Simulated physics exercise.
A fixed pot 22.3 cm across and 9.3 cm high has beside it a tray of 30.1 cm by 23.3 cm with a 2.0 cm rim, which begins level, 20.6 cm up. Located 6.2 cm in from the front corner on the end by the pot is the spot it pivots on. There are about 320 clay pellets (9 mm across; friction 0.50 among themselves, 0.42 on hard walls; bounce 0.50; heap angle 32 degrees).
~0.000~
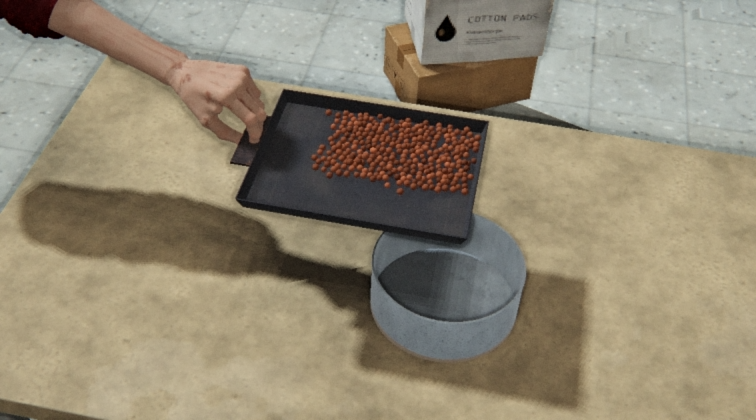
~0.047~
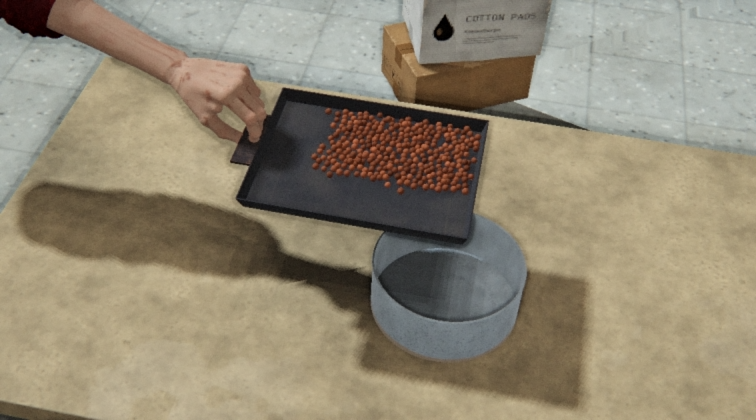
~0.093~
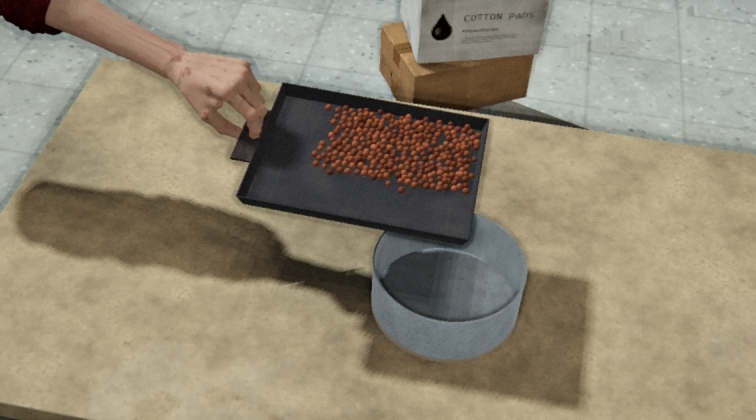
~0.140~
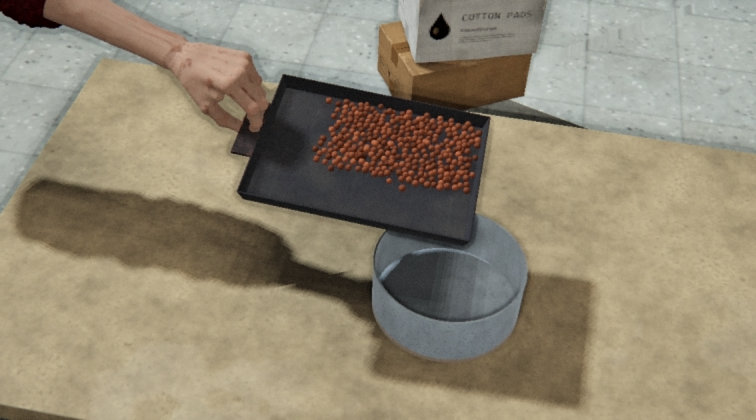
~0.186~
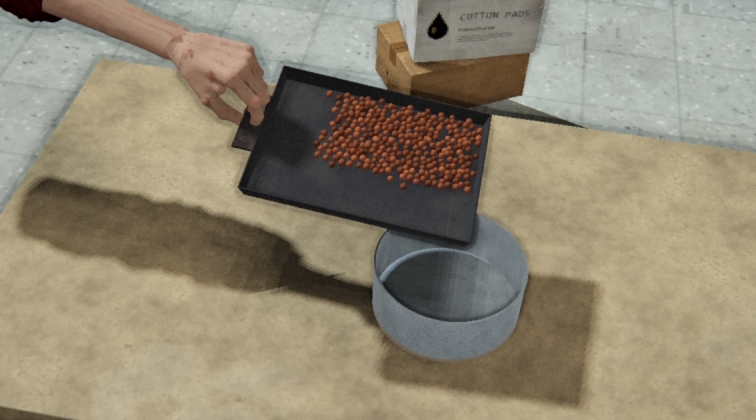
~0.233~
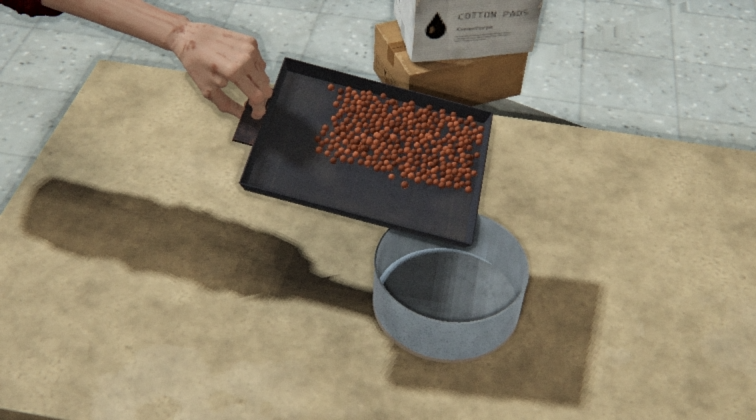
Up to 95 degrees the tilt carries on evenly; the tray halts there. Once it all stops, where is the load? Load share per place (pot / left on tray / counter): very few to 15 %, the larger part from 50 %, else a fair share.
Pot: The larger part; tray: Very few; counter: Very few.
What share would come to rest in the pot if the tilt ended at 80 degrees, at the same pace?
That would give about 90 per cent.
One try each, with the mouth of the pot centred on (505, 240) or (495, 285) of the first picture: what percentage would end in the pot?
Around 25 per cent, then around 100 per cent.
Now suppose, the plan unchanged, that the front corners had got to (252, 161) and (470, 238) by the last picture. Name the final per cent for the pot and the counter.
Pot 75; counter 25.
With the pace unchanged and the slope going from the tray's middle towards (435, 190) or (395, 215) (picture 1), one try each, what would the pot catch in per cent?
About 65 per cent on the first try and 90 per cent on the second.
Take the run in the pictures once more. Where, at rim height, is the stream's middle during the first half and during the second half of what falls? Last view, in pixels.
Around (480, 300), then (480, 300).
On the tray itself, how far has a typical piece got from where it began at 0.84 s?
Displacement on the tray: Roughly 9 cm.
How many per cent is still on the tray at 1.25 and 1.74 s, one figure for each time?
Earlier moment 80, later moment 0.
After 0.84 s, tilt 50 degrees; the tray holds 100 %, the pot 0 %.
After 1.25 s, tilt 77 degrees; the tray holds 80 %, the pot 10 %.
After 1.74 s, tilt 95 degrees; the tray holds 0 %, the pot 95 %.
By 2.2 s all is still; pot 95 %, tray 0 %, counter 5 %.
